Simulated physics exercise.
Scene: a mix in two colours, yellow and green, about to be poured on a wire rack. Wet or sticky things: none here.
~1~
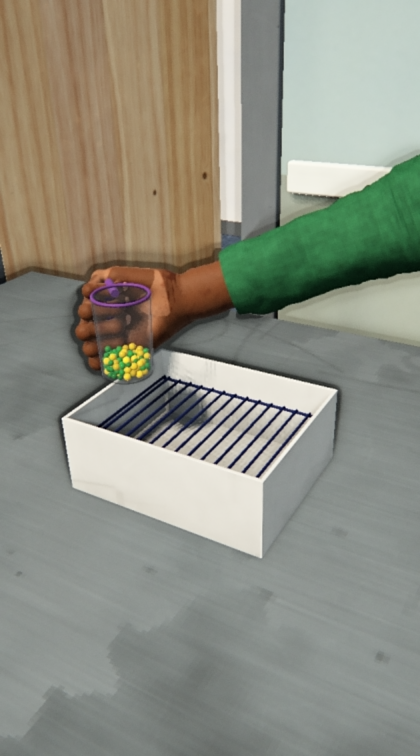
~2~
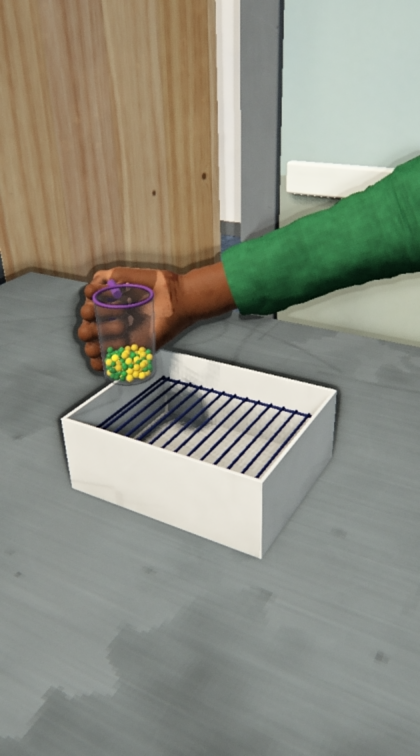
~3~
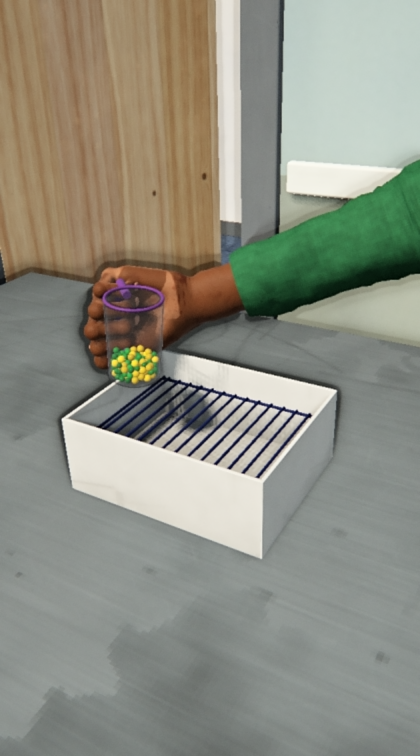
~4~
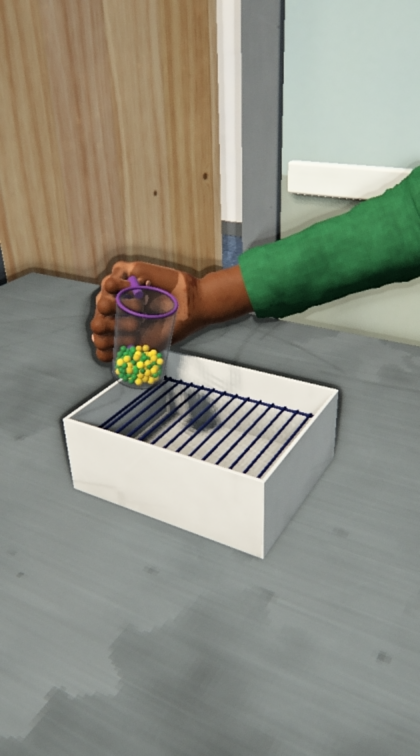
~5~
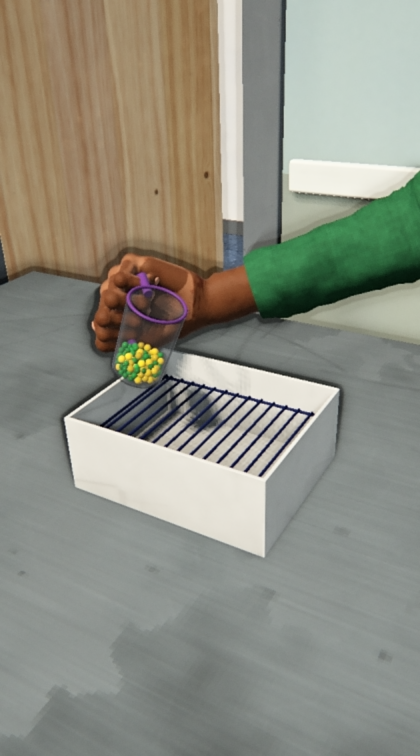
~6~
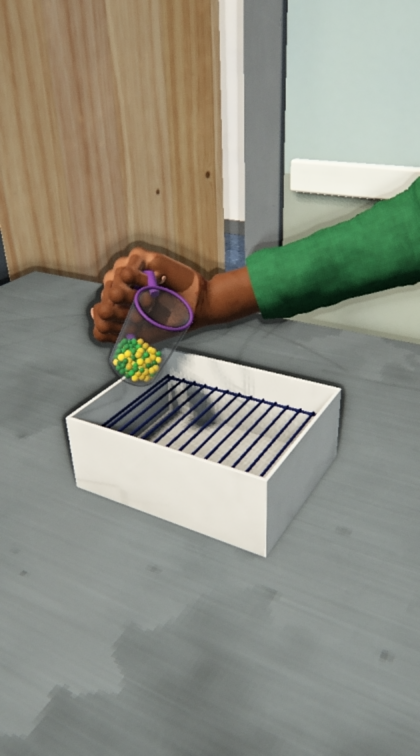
On a grey surface beside a wooden panel, a hand in a green sleeve holds a clear, purple-rimmed cup of small yellow and green balls near a white box topped with dark wires. The cup starts upright, shifts slightly right, then gradually tilts to the right, the balls still inside.
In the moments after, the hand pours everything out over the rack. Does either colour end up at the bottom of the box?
Color yellow: Fallen below. Green: Fallen below.
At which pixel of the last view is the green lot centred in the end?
My estimate for where it settles is about (226, 466).
Then, 0.38 s on from there, yellow ones, the whole lot in the cup; green ones, the whole lot in the cup.
Then, 0.79 s on from there, yellow ones, the whole lot in the cup; green ones, the whole lot in the cup.
Then, 1.27 s on from there, yellow ones, near a quarter on or over the wires, the bulk under the rack; green ones, near a quarter on or over the wires, near two thirds under the rack.
In the end, yellow ones, the whole lot under the rack; green ones, the whole lot under the rack.
